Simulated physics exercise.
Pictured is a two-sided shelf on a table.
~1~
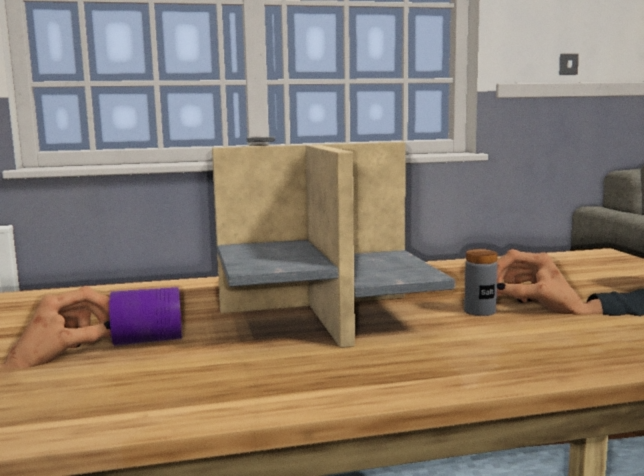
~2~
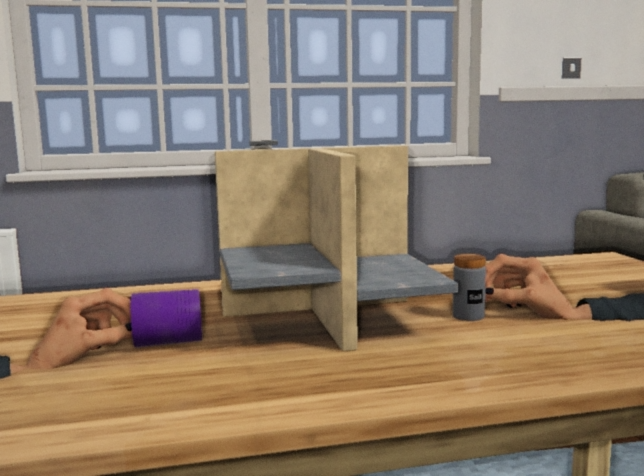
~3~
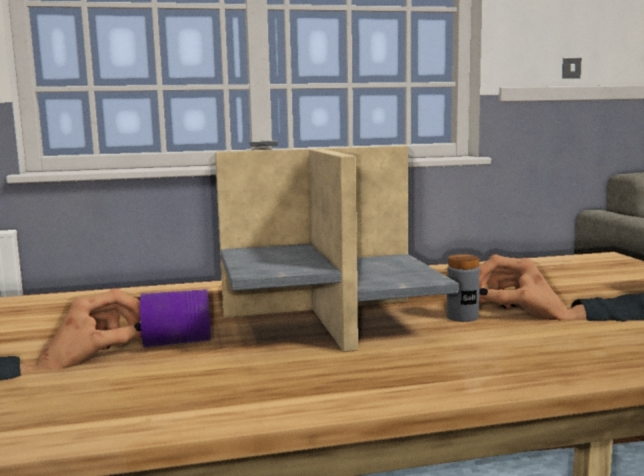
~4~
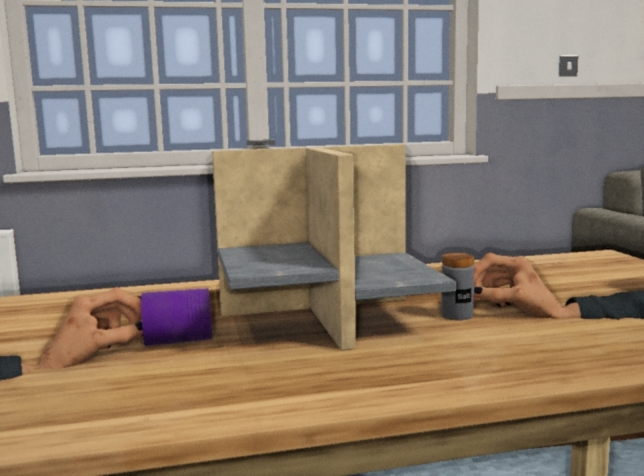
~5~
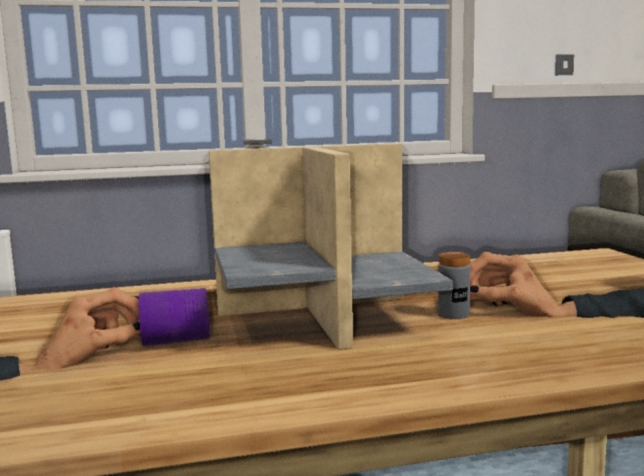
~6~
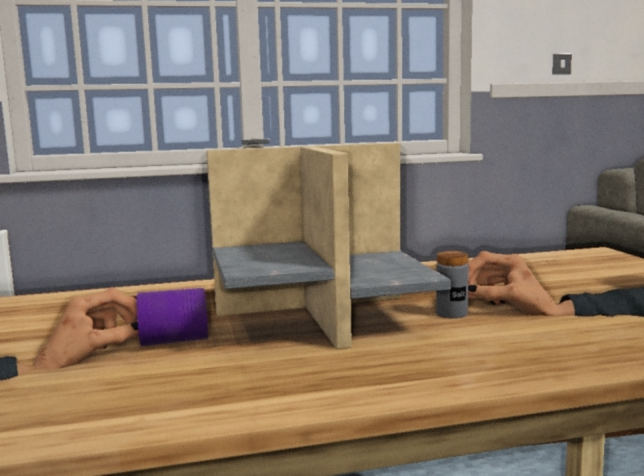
Two hands sliding a purple beaker and a grey shaker slightly inward across a wooden table, on either side of a shelf.
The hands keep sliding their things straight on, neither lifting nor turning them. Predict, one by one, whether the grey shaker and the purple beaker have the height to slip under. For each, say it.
The grey shaker is stopped, the purple beaker passes.
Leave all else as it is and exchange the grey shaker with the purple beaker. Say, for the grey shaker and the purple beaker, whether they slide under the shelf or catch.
Grey shaker: Clear. Purple beaker: Blocked.
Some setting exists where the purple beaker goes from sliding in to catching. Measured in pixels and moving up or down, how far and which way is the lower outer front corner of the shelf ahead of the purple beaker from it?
Some 16 pixels, down.
Then, 0.26 s later than the last frame, grey shaker sliding up to the opening near (439, 286); purple beaker sliding up to the opening near (188, 315).
Then, 0.50 s later than the last frame, grey shaker stopped at the opening near (439, 286); purple beaker part of the way in near (223, 312).
When it is over, the grey shaker stops at the shelf, near (439, 286); the purple beaker goes under, near (255, 309).
